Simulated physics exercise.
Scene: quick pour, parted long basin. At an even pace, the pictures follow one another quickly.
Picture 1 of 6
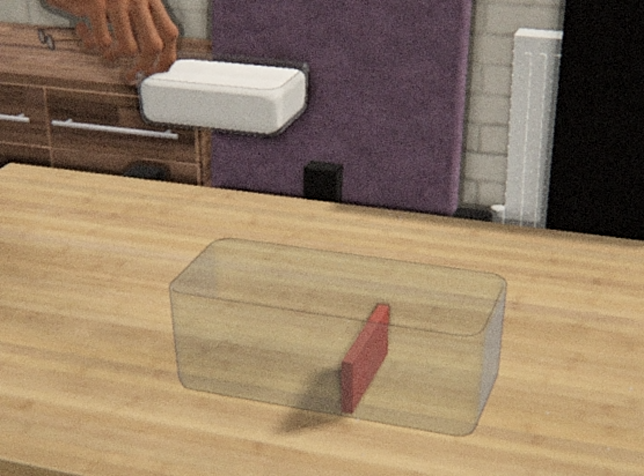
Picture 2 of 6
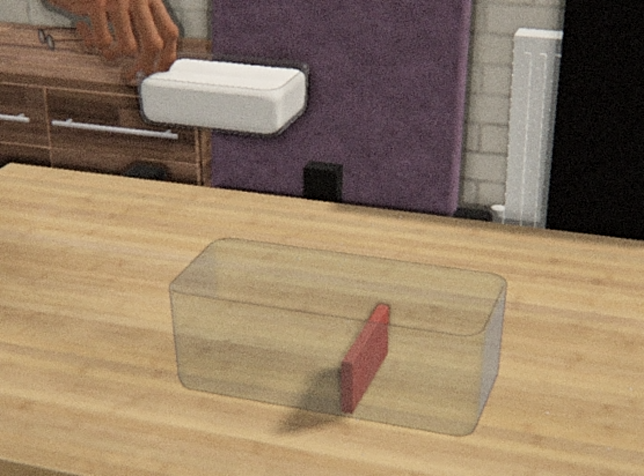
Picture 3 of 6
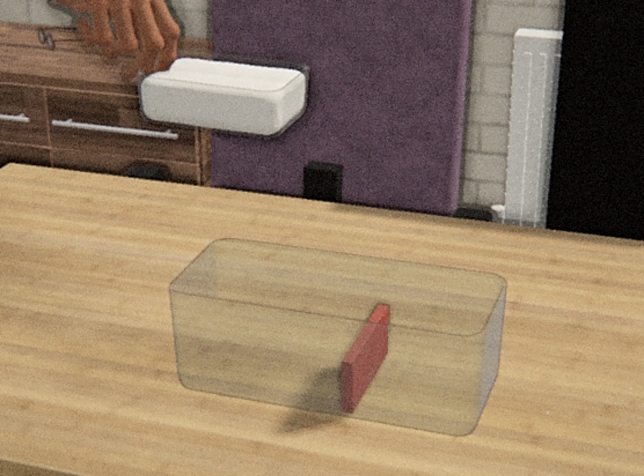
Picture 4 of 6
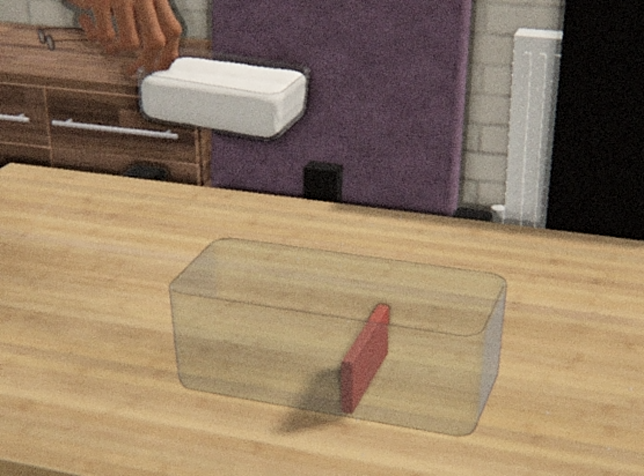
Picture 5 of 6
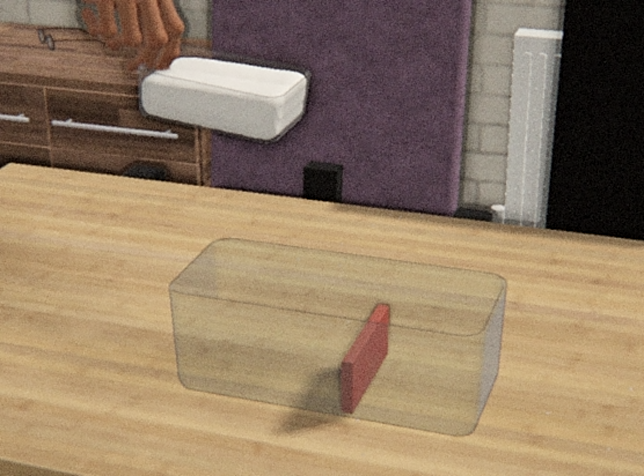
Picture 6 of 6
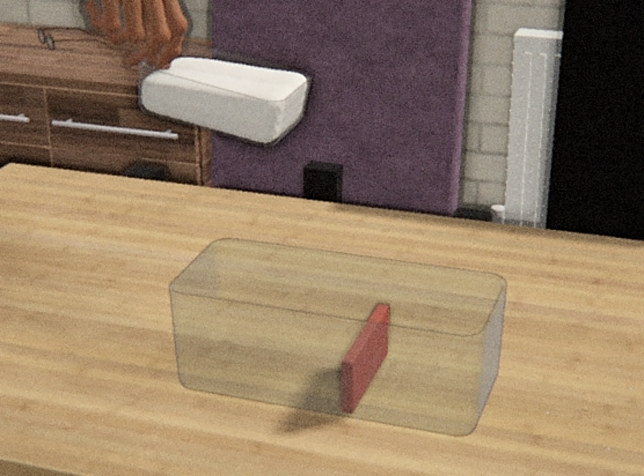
The footage shows a hand beside a small white container above a clear, long basin with a red divider on a wooden table; the container starts level, then tilts slightly down to the right while the basin stays still.
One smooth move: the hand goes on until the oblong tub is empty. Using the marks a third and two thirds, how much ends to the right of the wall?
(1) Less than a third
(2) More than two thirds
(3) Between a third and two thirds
The answer is 3.
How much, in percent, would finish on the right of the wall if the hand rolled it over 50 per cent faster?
I'd say close to 50 %.
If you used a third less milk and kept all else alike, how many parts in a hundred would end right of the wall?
Roughly 30 in a hundred.
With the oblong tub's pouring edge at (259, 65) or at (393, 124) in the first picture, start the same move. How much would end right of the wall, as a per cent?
The first start yields 5 per cent, the second 85 per cent.
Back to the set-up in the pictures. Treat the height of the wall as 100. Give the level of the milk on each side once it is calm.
Close to 10 for the left and 30 for the right.
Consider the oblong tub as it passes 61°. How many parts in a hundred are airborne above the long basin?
Around 50 in a hundred, more or less.
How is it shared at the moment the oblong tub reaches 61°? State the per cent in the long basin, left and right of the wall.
The left part holds 5 percent and the right part 20 percent.
A moment on, the oblong tub is tipped part way and 24 per cent is still to pour, 6 is left of the wall and 18 right of it.
Next, the oblong tub is tipped on its side and 4 per cent is still to pour, 28 is left of the wall and 55 right of it.
Then the oblong tub is tipped right over and 0 per cent is still to pour, 37 is left of the wall and 55 right of it.
Later the oblong tub is tipped right over and 0 per cent is still to pour, 37 is left of the wall and 55 right of it.
In the end 37 per cent lies left of the wall, 55 right of it and 8 outside.
